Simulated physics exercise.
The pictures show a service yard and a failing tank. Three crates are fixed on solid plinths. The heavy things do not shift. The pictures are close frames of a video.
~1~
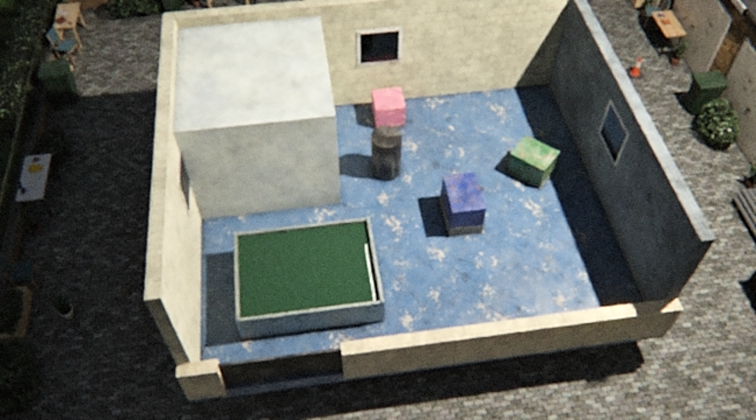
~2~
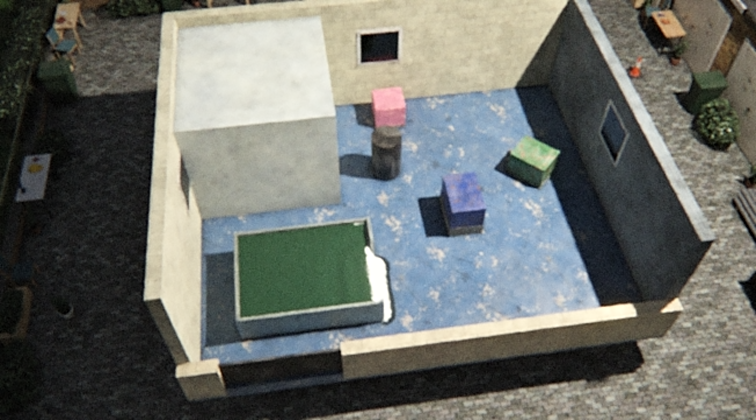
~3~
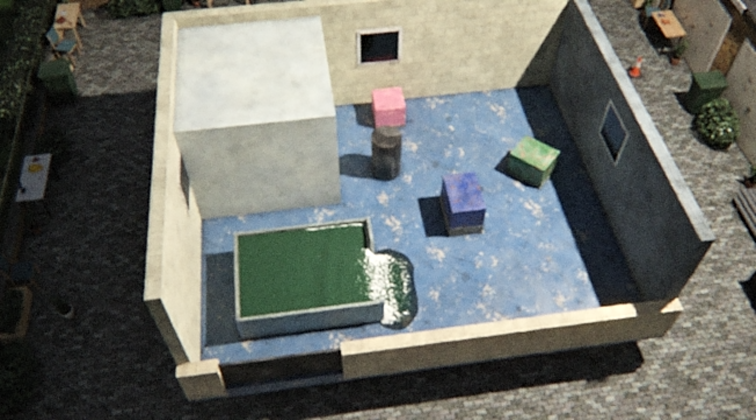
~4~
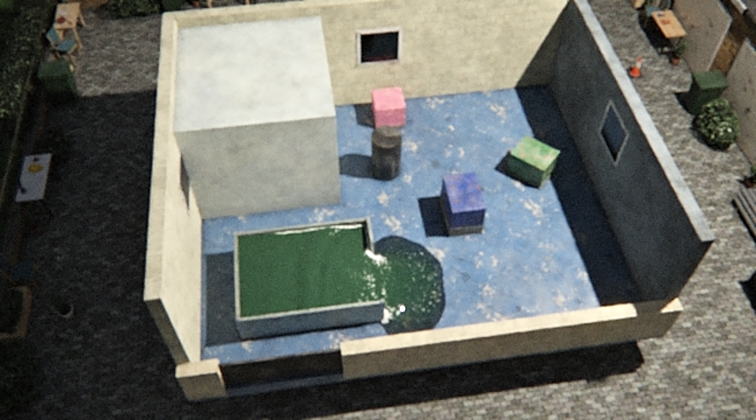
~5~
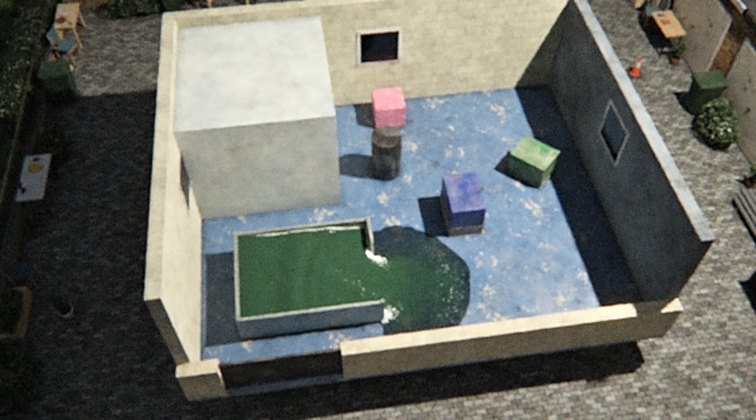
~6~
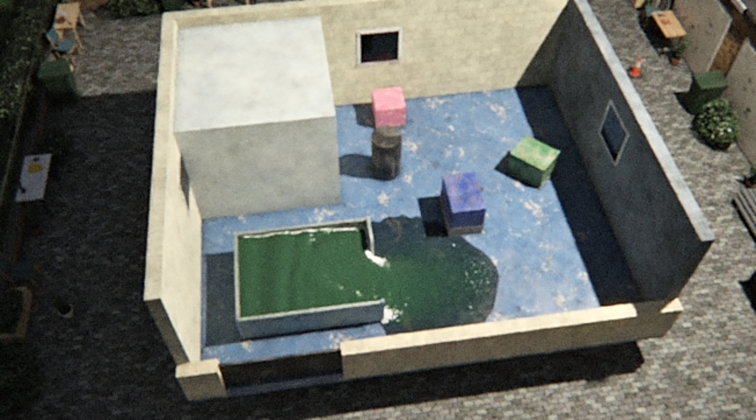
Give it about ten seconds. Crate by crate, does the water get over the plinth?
In the end: The green crate is soaked; the blue crate keeps dry; the pink crate is soaked.
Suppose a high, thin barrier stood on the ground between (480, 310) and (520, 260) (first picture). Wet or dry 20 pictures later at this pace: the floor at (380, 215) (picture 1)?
Answer: Dry.
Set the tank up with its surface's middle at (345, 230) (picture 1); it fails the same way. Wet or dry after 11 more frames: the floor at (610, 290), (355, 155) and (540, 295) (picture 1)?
In turn: Wet, no water, flooded.
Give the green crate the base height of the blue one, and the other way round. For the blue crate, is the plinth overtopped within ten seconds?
Then: Blue is topped.
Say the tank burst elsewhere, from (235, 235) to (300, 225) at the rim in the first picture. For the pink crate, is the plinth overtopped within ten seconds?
My reading: Pink crate remains dry.
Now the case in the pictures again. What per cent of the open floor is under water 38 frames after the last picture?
About 70 per cent.
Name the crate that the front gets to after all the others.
The pink-painted one.
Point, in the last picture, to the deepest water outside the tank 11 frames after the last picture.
I would point to (644, 320).
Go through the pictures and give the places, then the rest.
In the first picture, still water in the tank at (307, 269).
In the second picture, the front is at (380, 259), out from the gap at (376, 285).
In the third picture, the front is at (400, 257), out from the gap at (376, 285).
In the fourth picture, the front is at (435, 263), out from the gap at (376, 286).
In the fifth picture, the front is at (463, 267), out from the gap at (376, 285).
In the sixth picture, the front is at (490, 266), out from the gap at (376, 285).
A moment on, water covers 25 % of the floor; the green crate not reached, the blue crate water round its plinth, the pink crate not reached.
Next, water covers 40 % of the floor; the green crate not reached, the blue crate water round its plinth, the pink crate not reached.
Then, water covers 45 % of the floor; the green crate water round its plinth, the blue crate water round its plinth, the pink crate water round its plinth.
Later, water covers 70 % of the floor; the green crate water round its plinth, the blue crate water round its plinth, the pink crate water round its plinth.
In the end, water covers 90 % of the floor; the green crate was topped, the blue crate stayed above the water, the pink crate was topped.
